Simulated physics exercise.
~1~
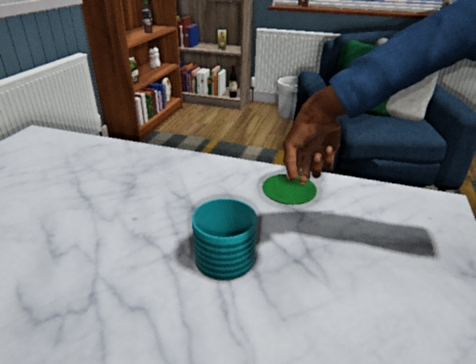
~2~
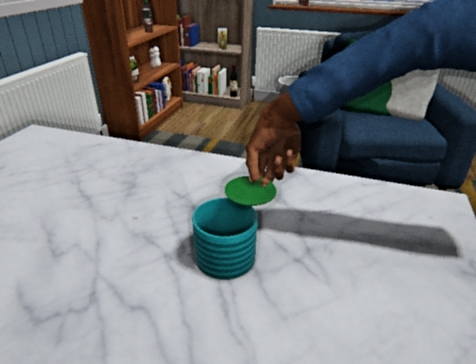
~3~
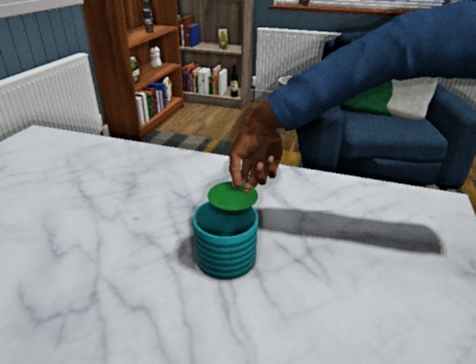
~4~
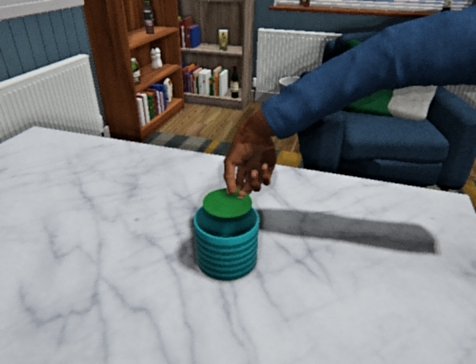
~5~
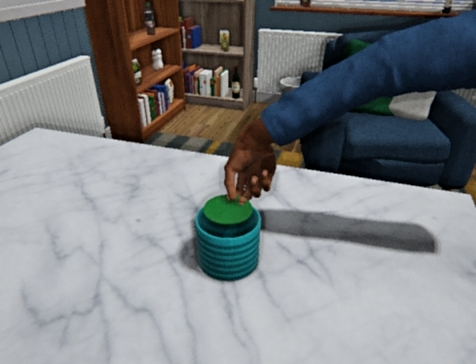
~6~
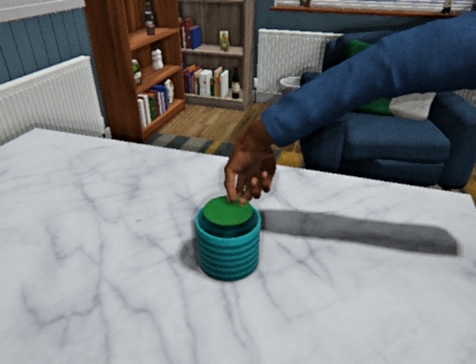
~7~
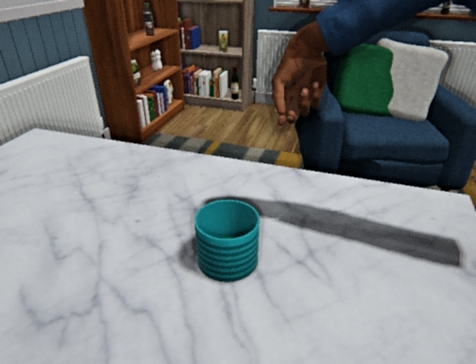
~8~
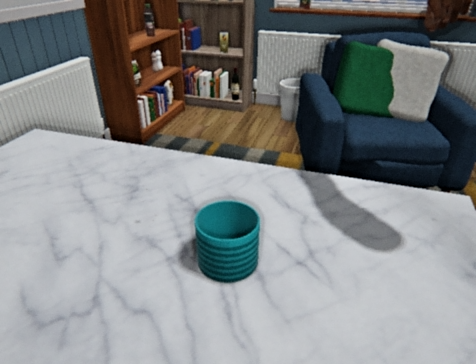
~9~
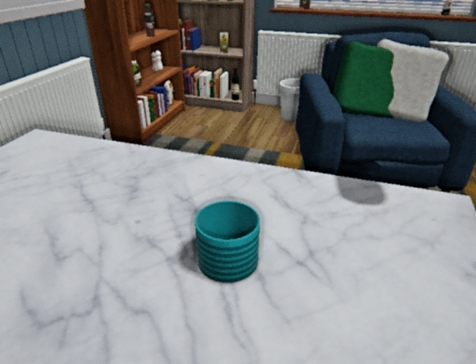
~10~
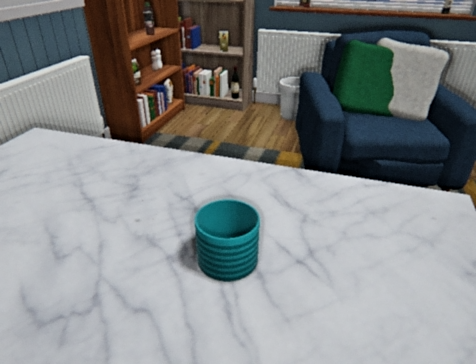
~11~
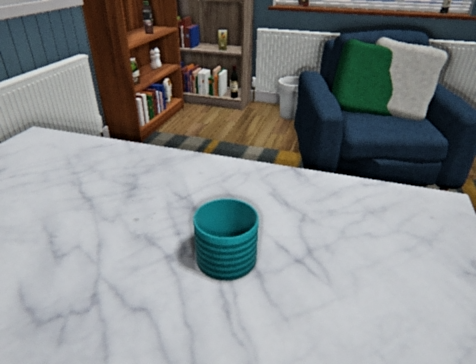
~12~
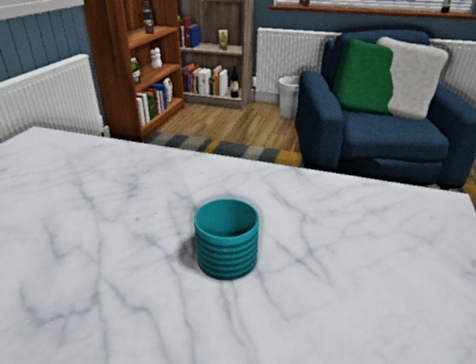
The clip opens on a marble-topped table with a ribbed teal pot standing on it, while a hand in a blue sleeve holds a small green plate to the right, with bookshelves and a blue armchair behind. The hand carries the plate left until it is over the pot, then lowers it to the opening. It pauses there briefly, fingers touching the plate. The hand then lets go and draws back, and the plate drops past the rim and out of sight inside. The arm's shadow slides off the table, leaving the pot standing still with its top uncovered.
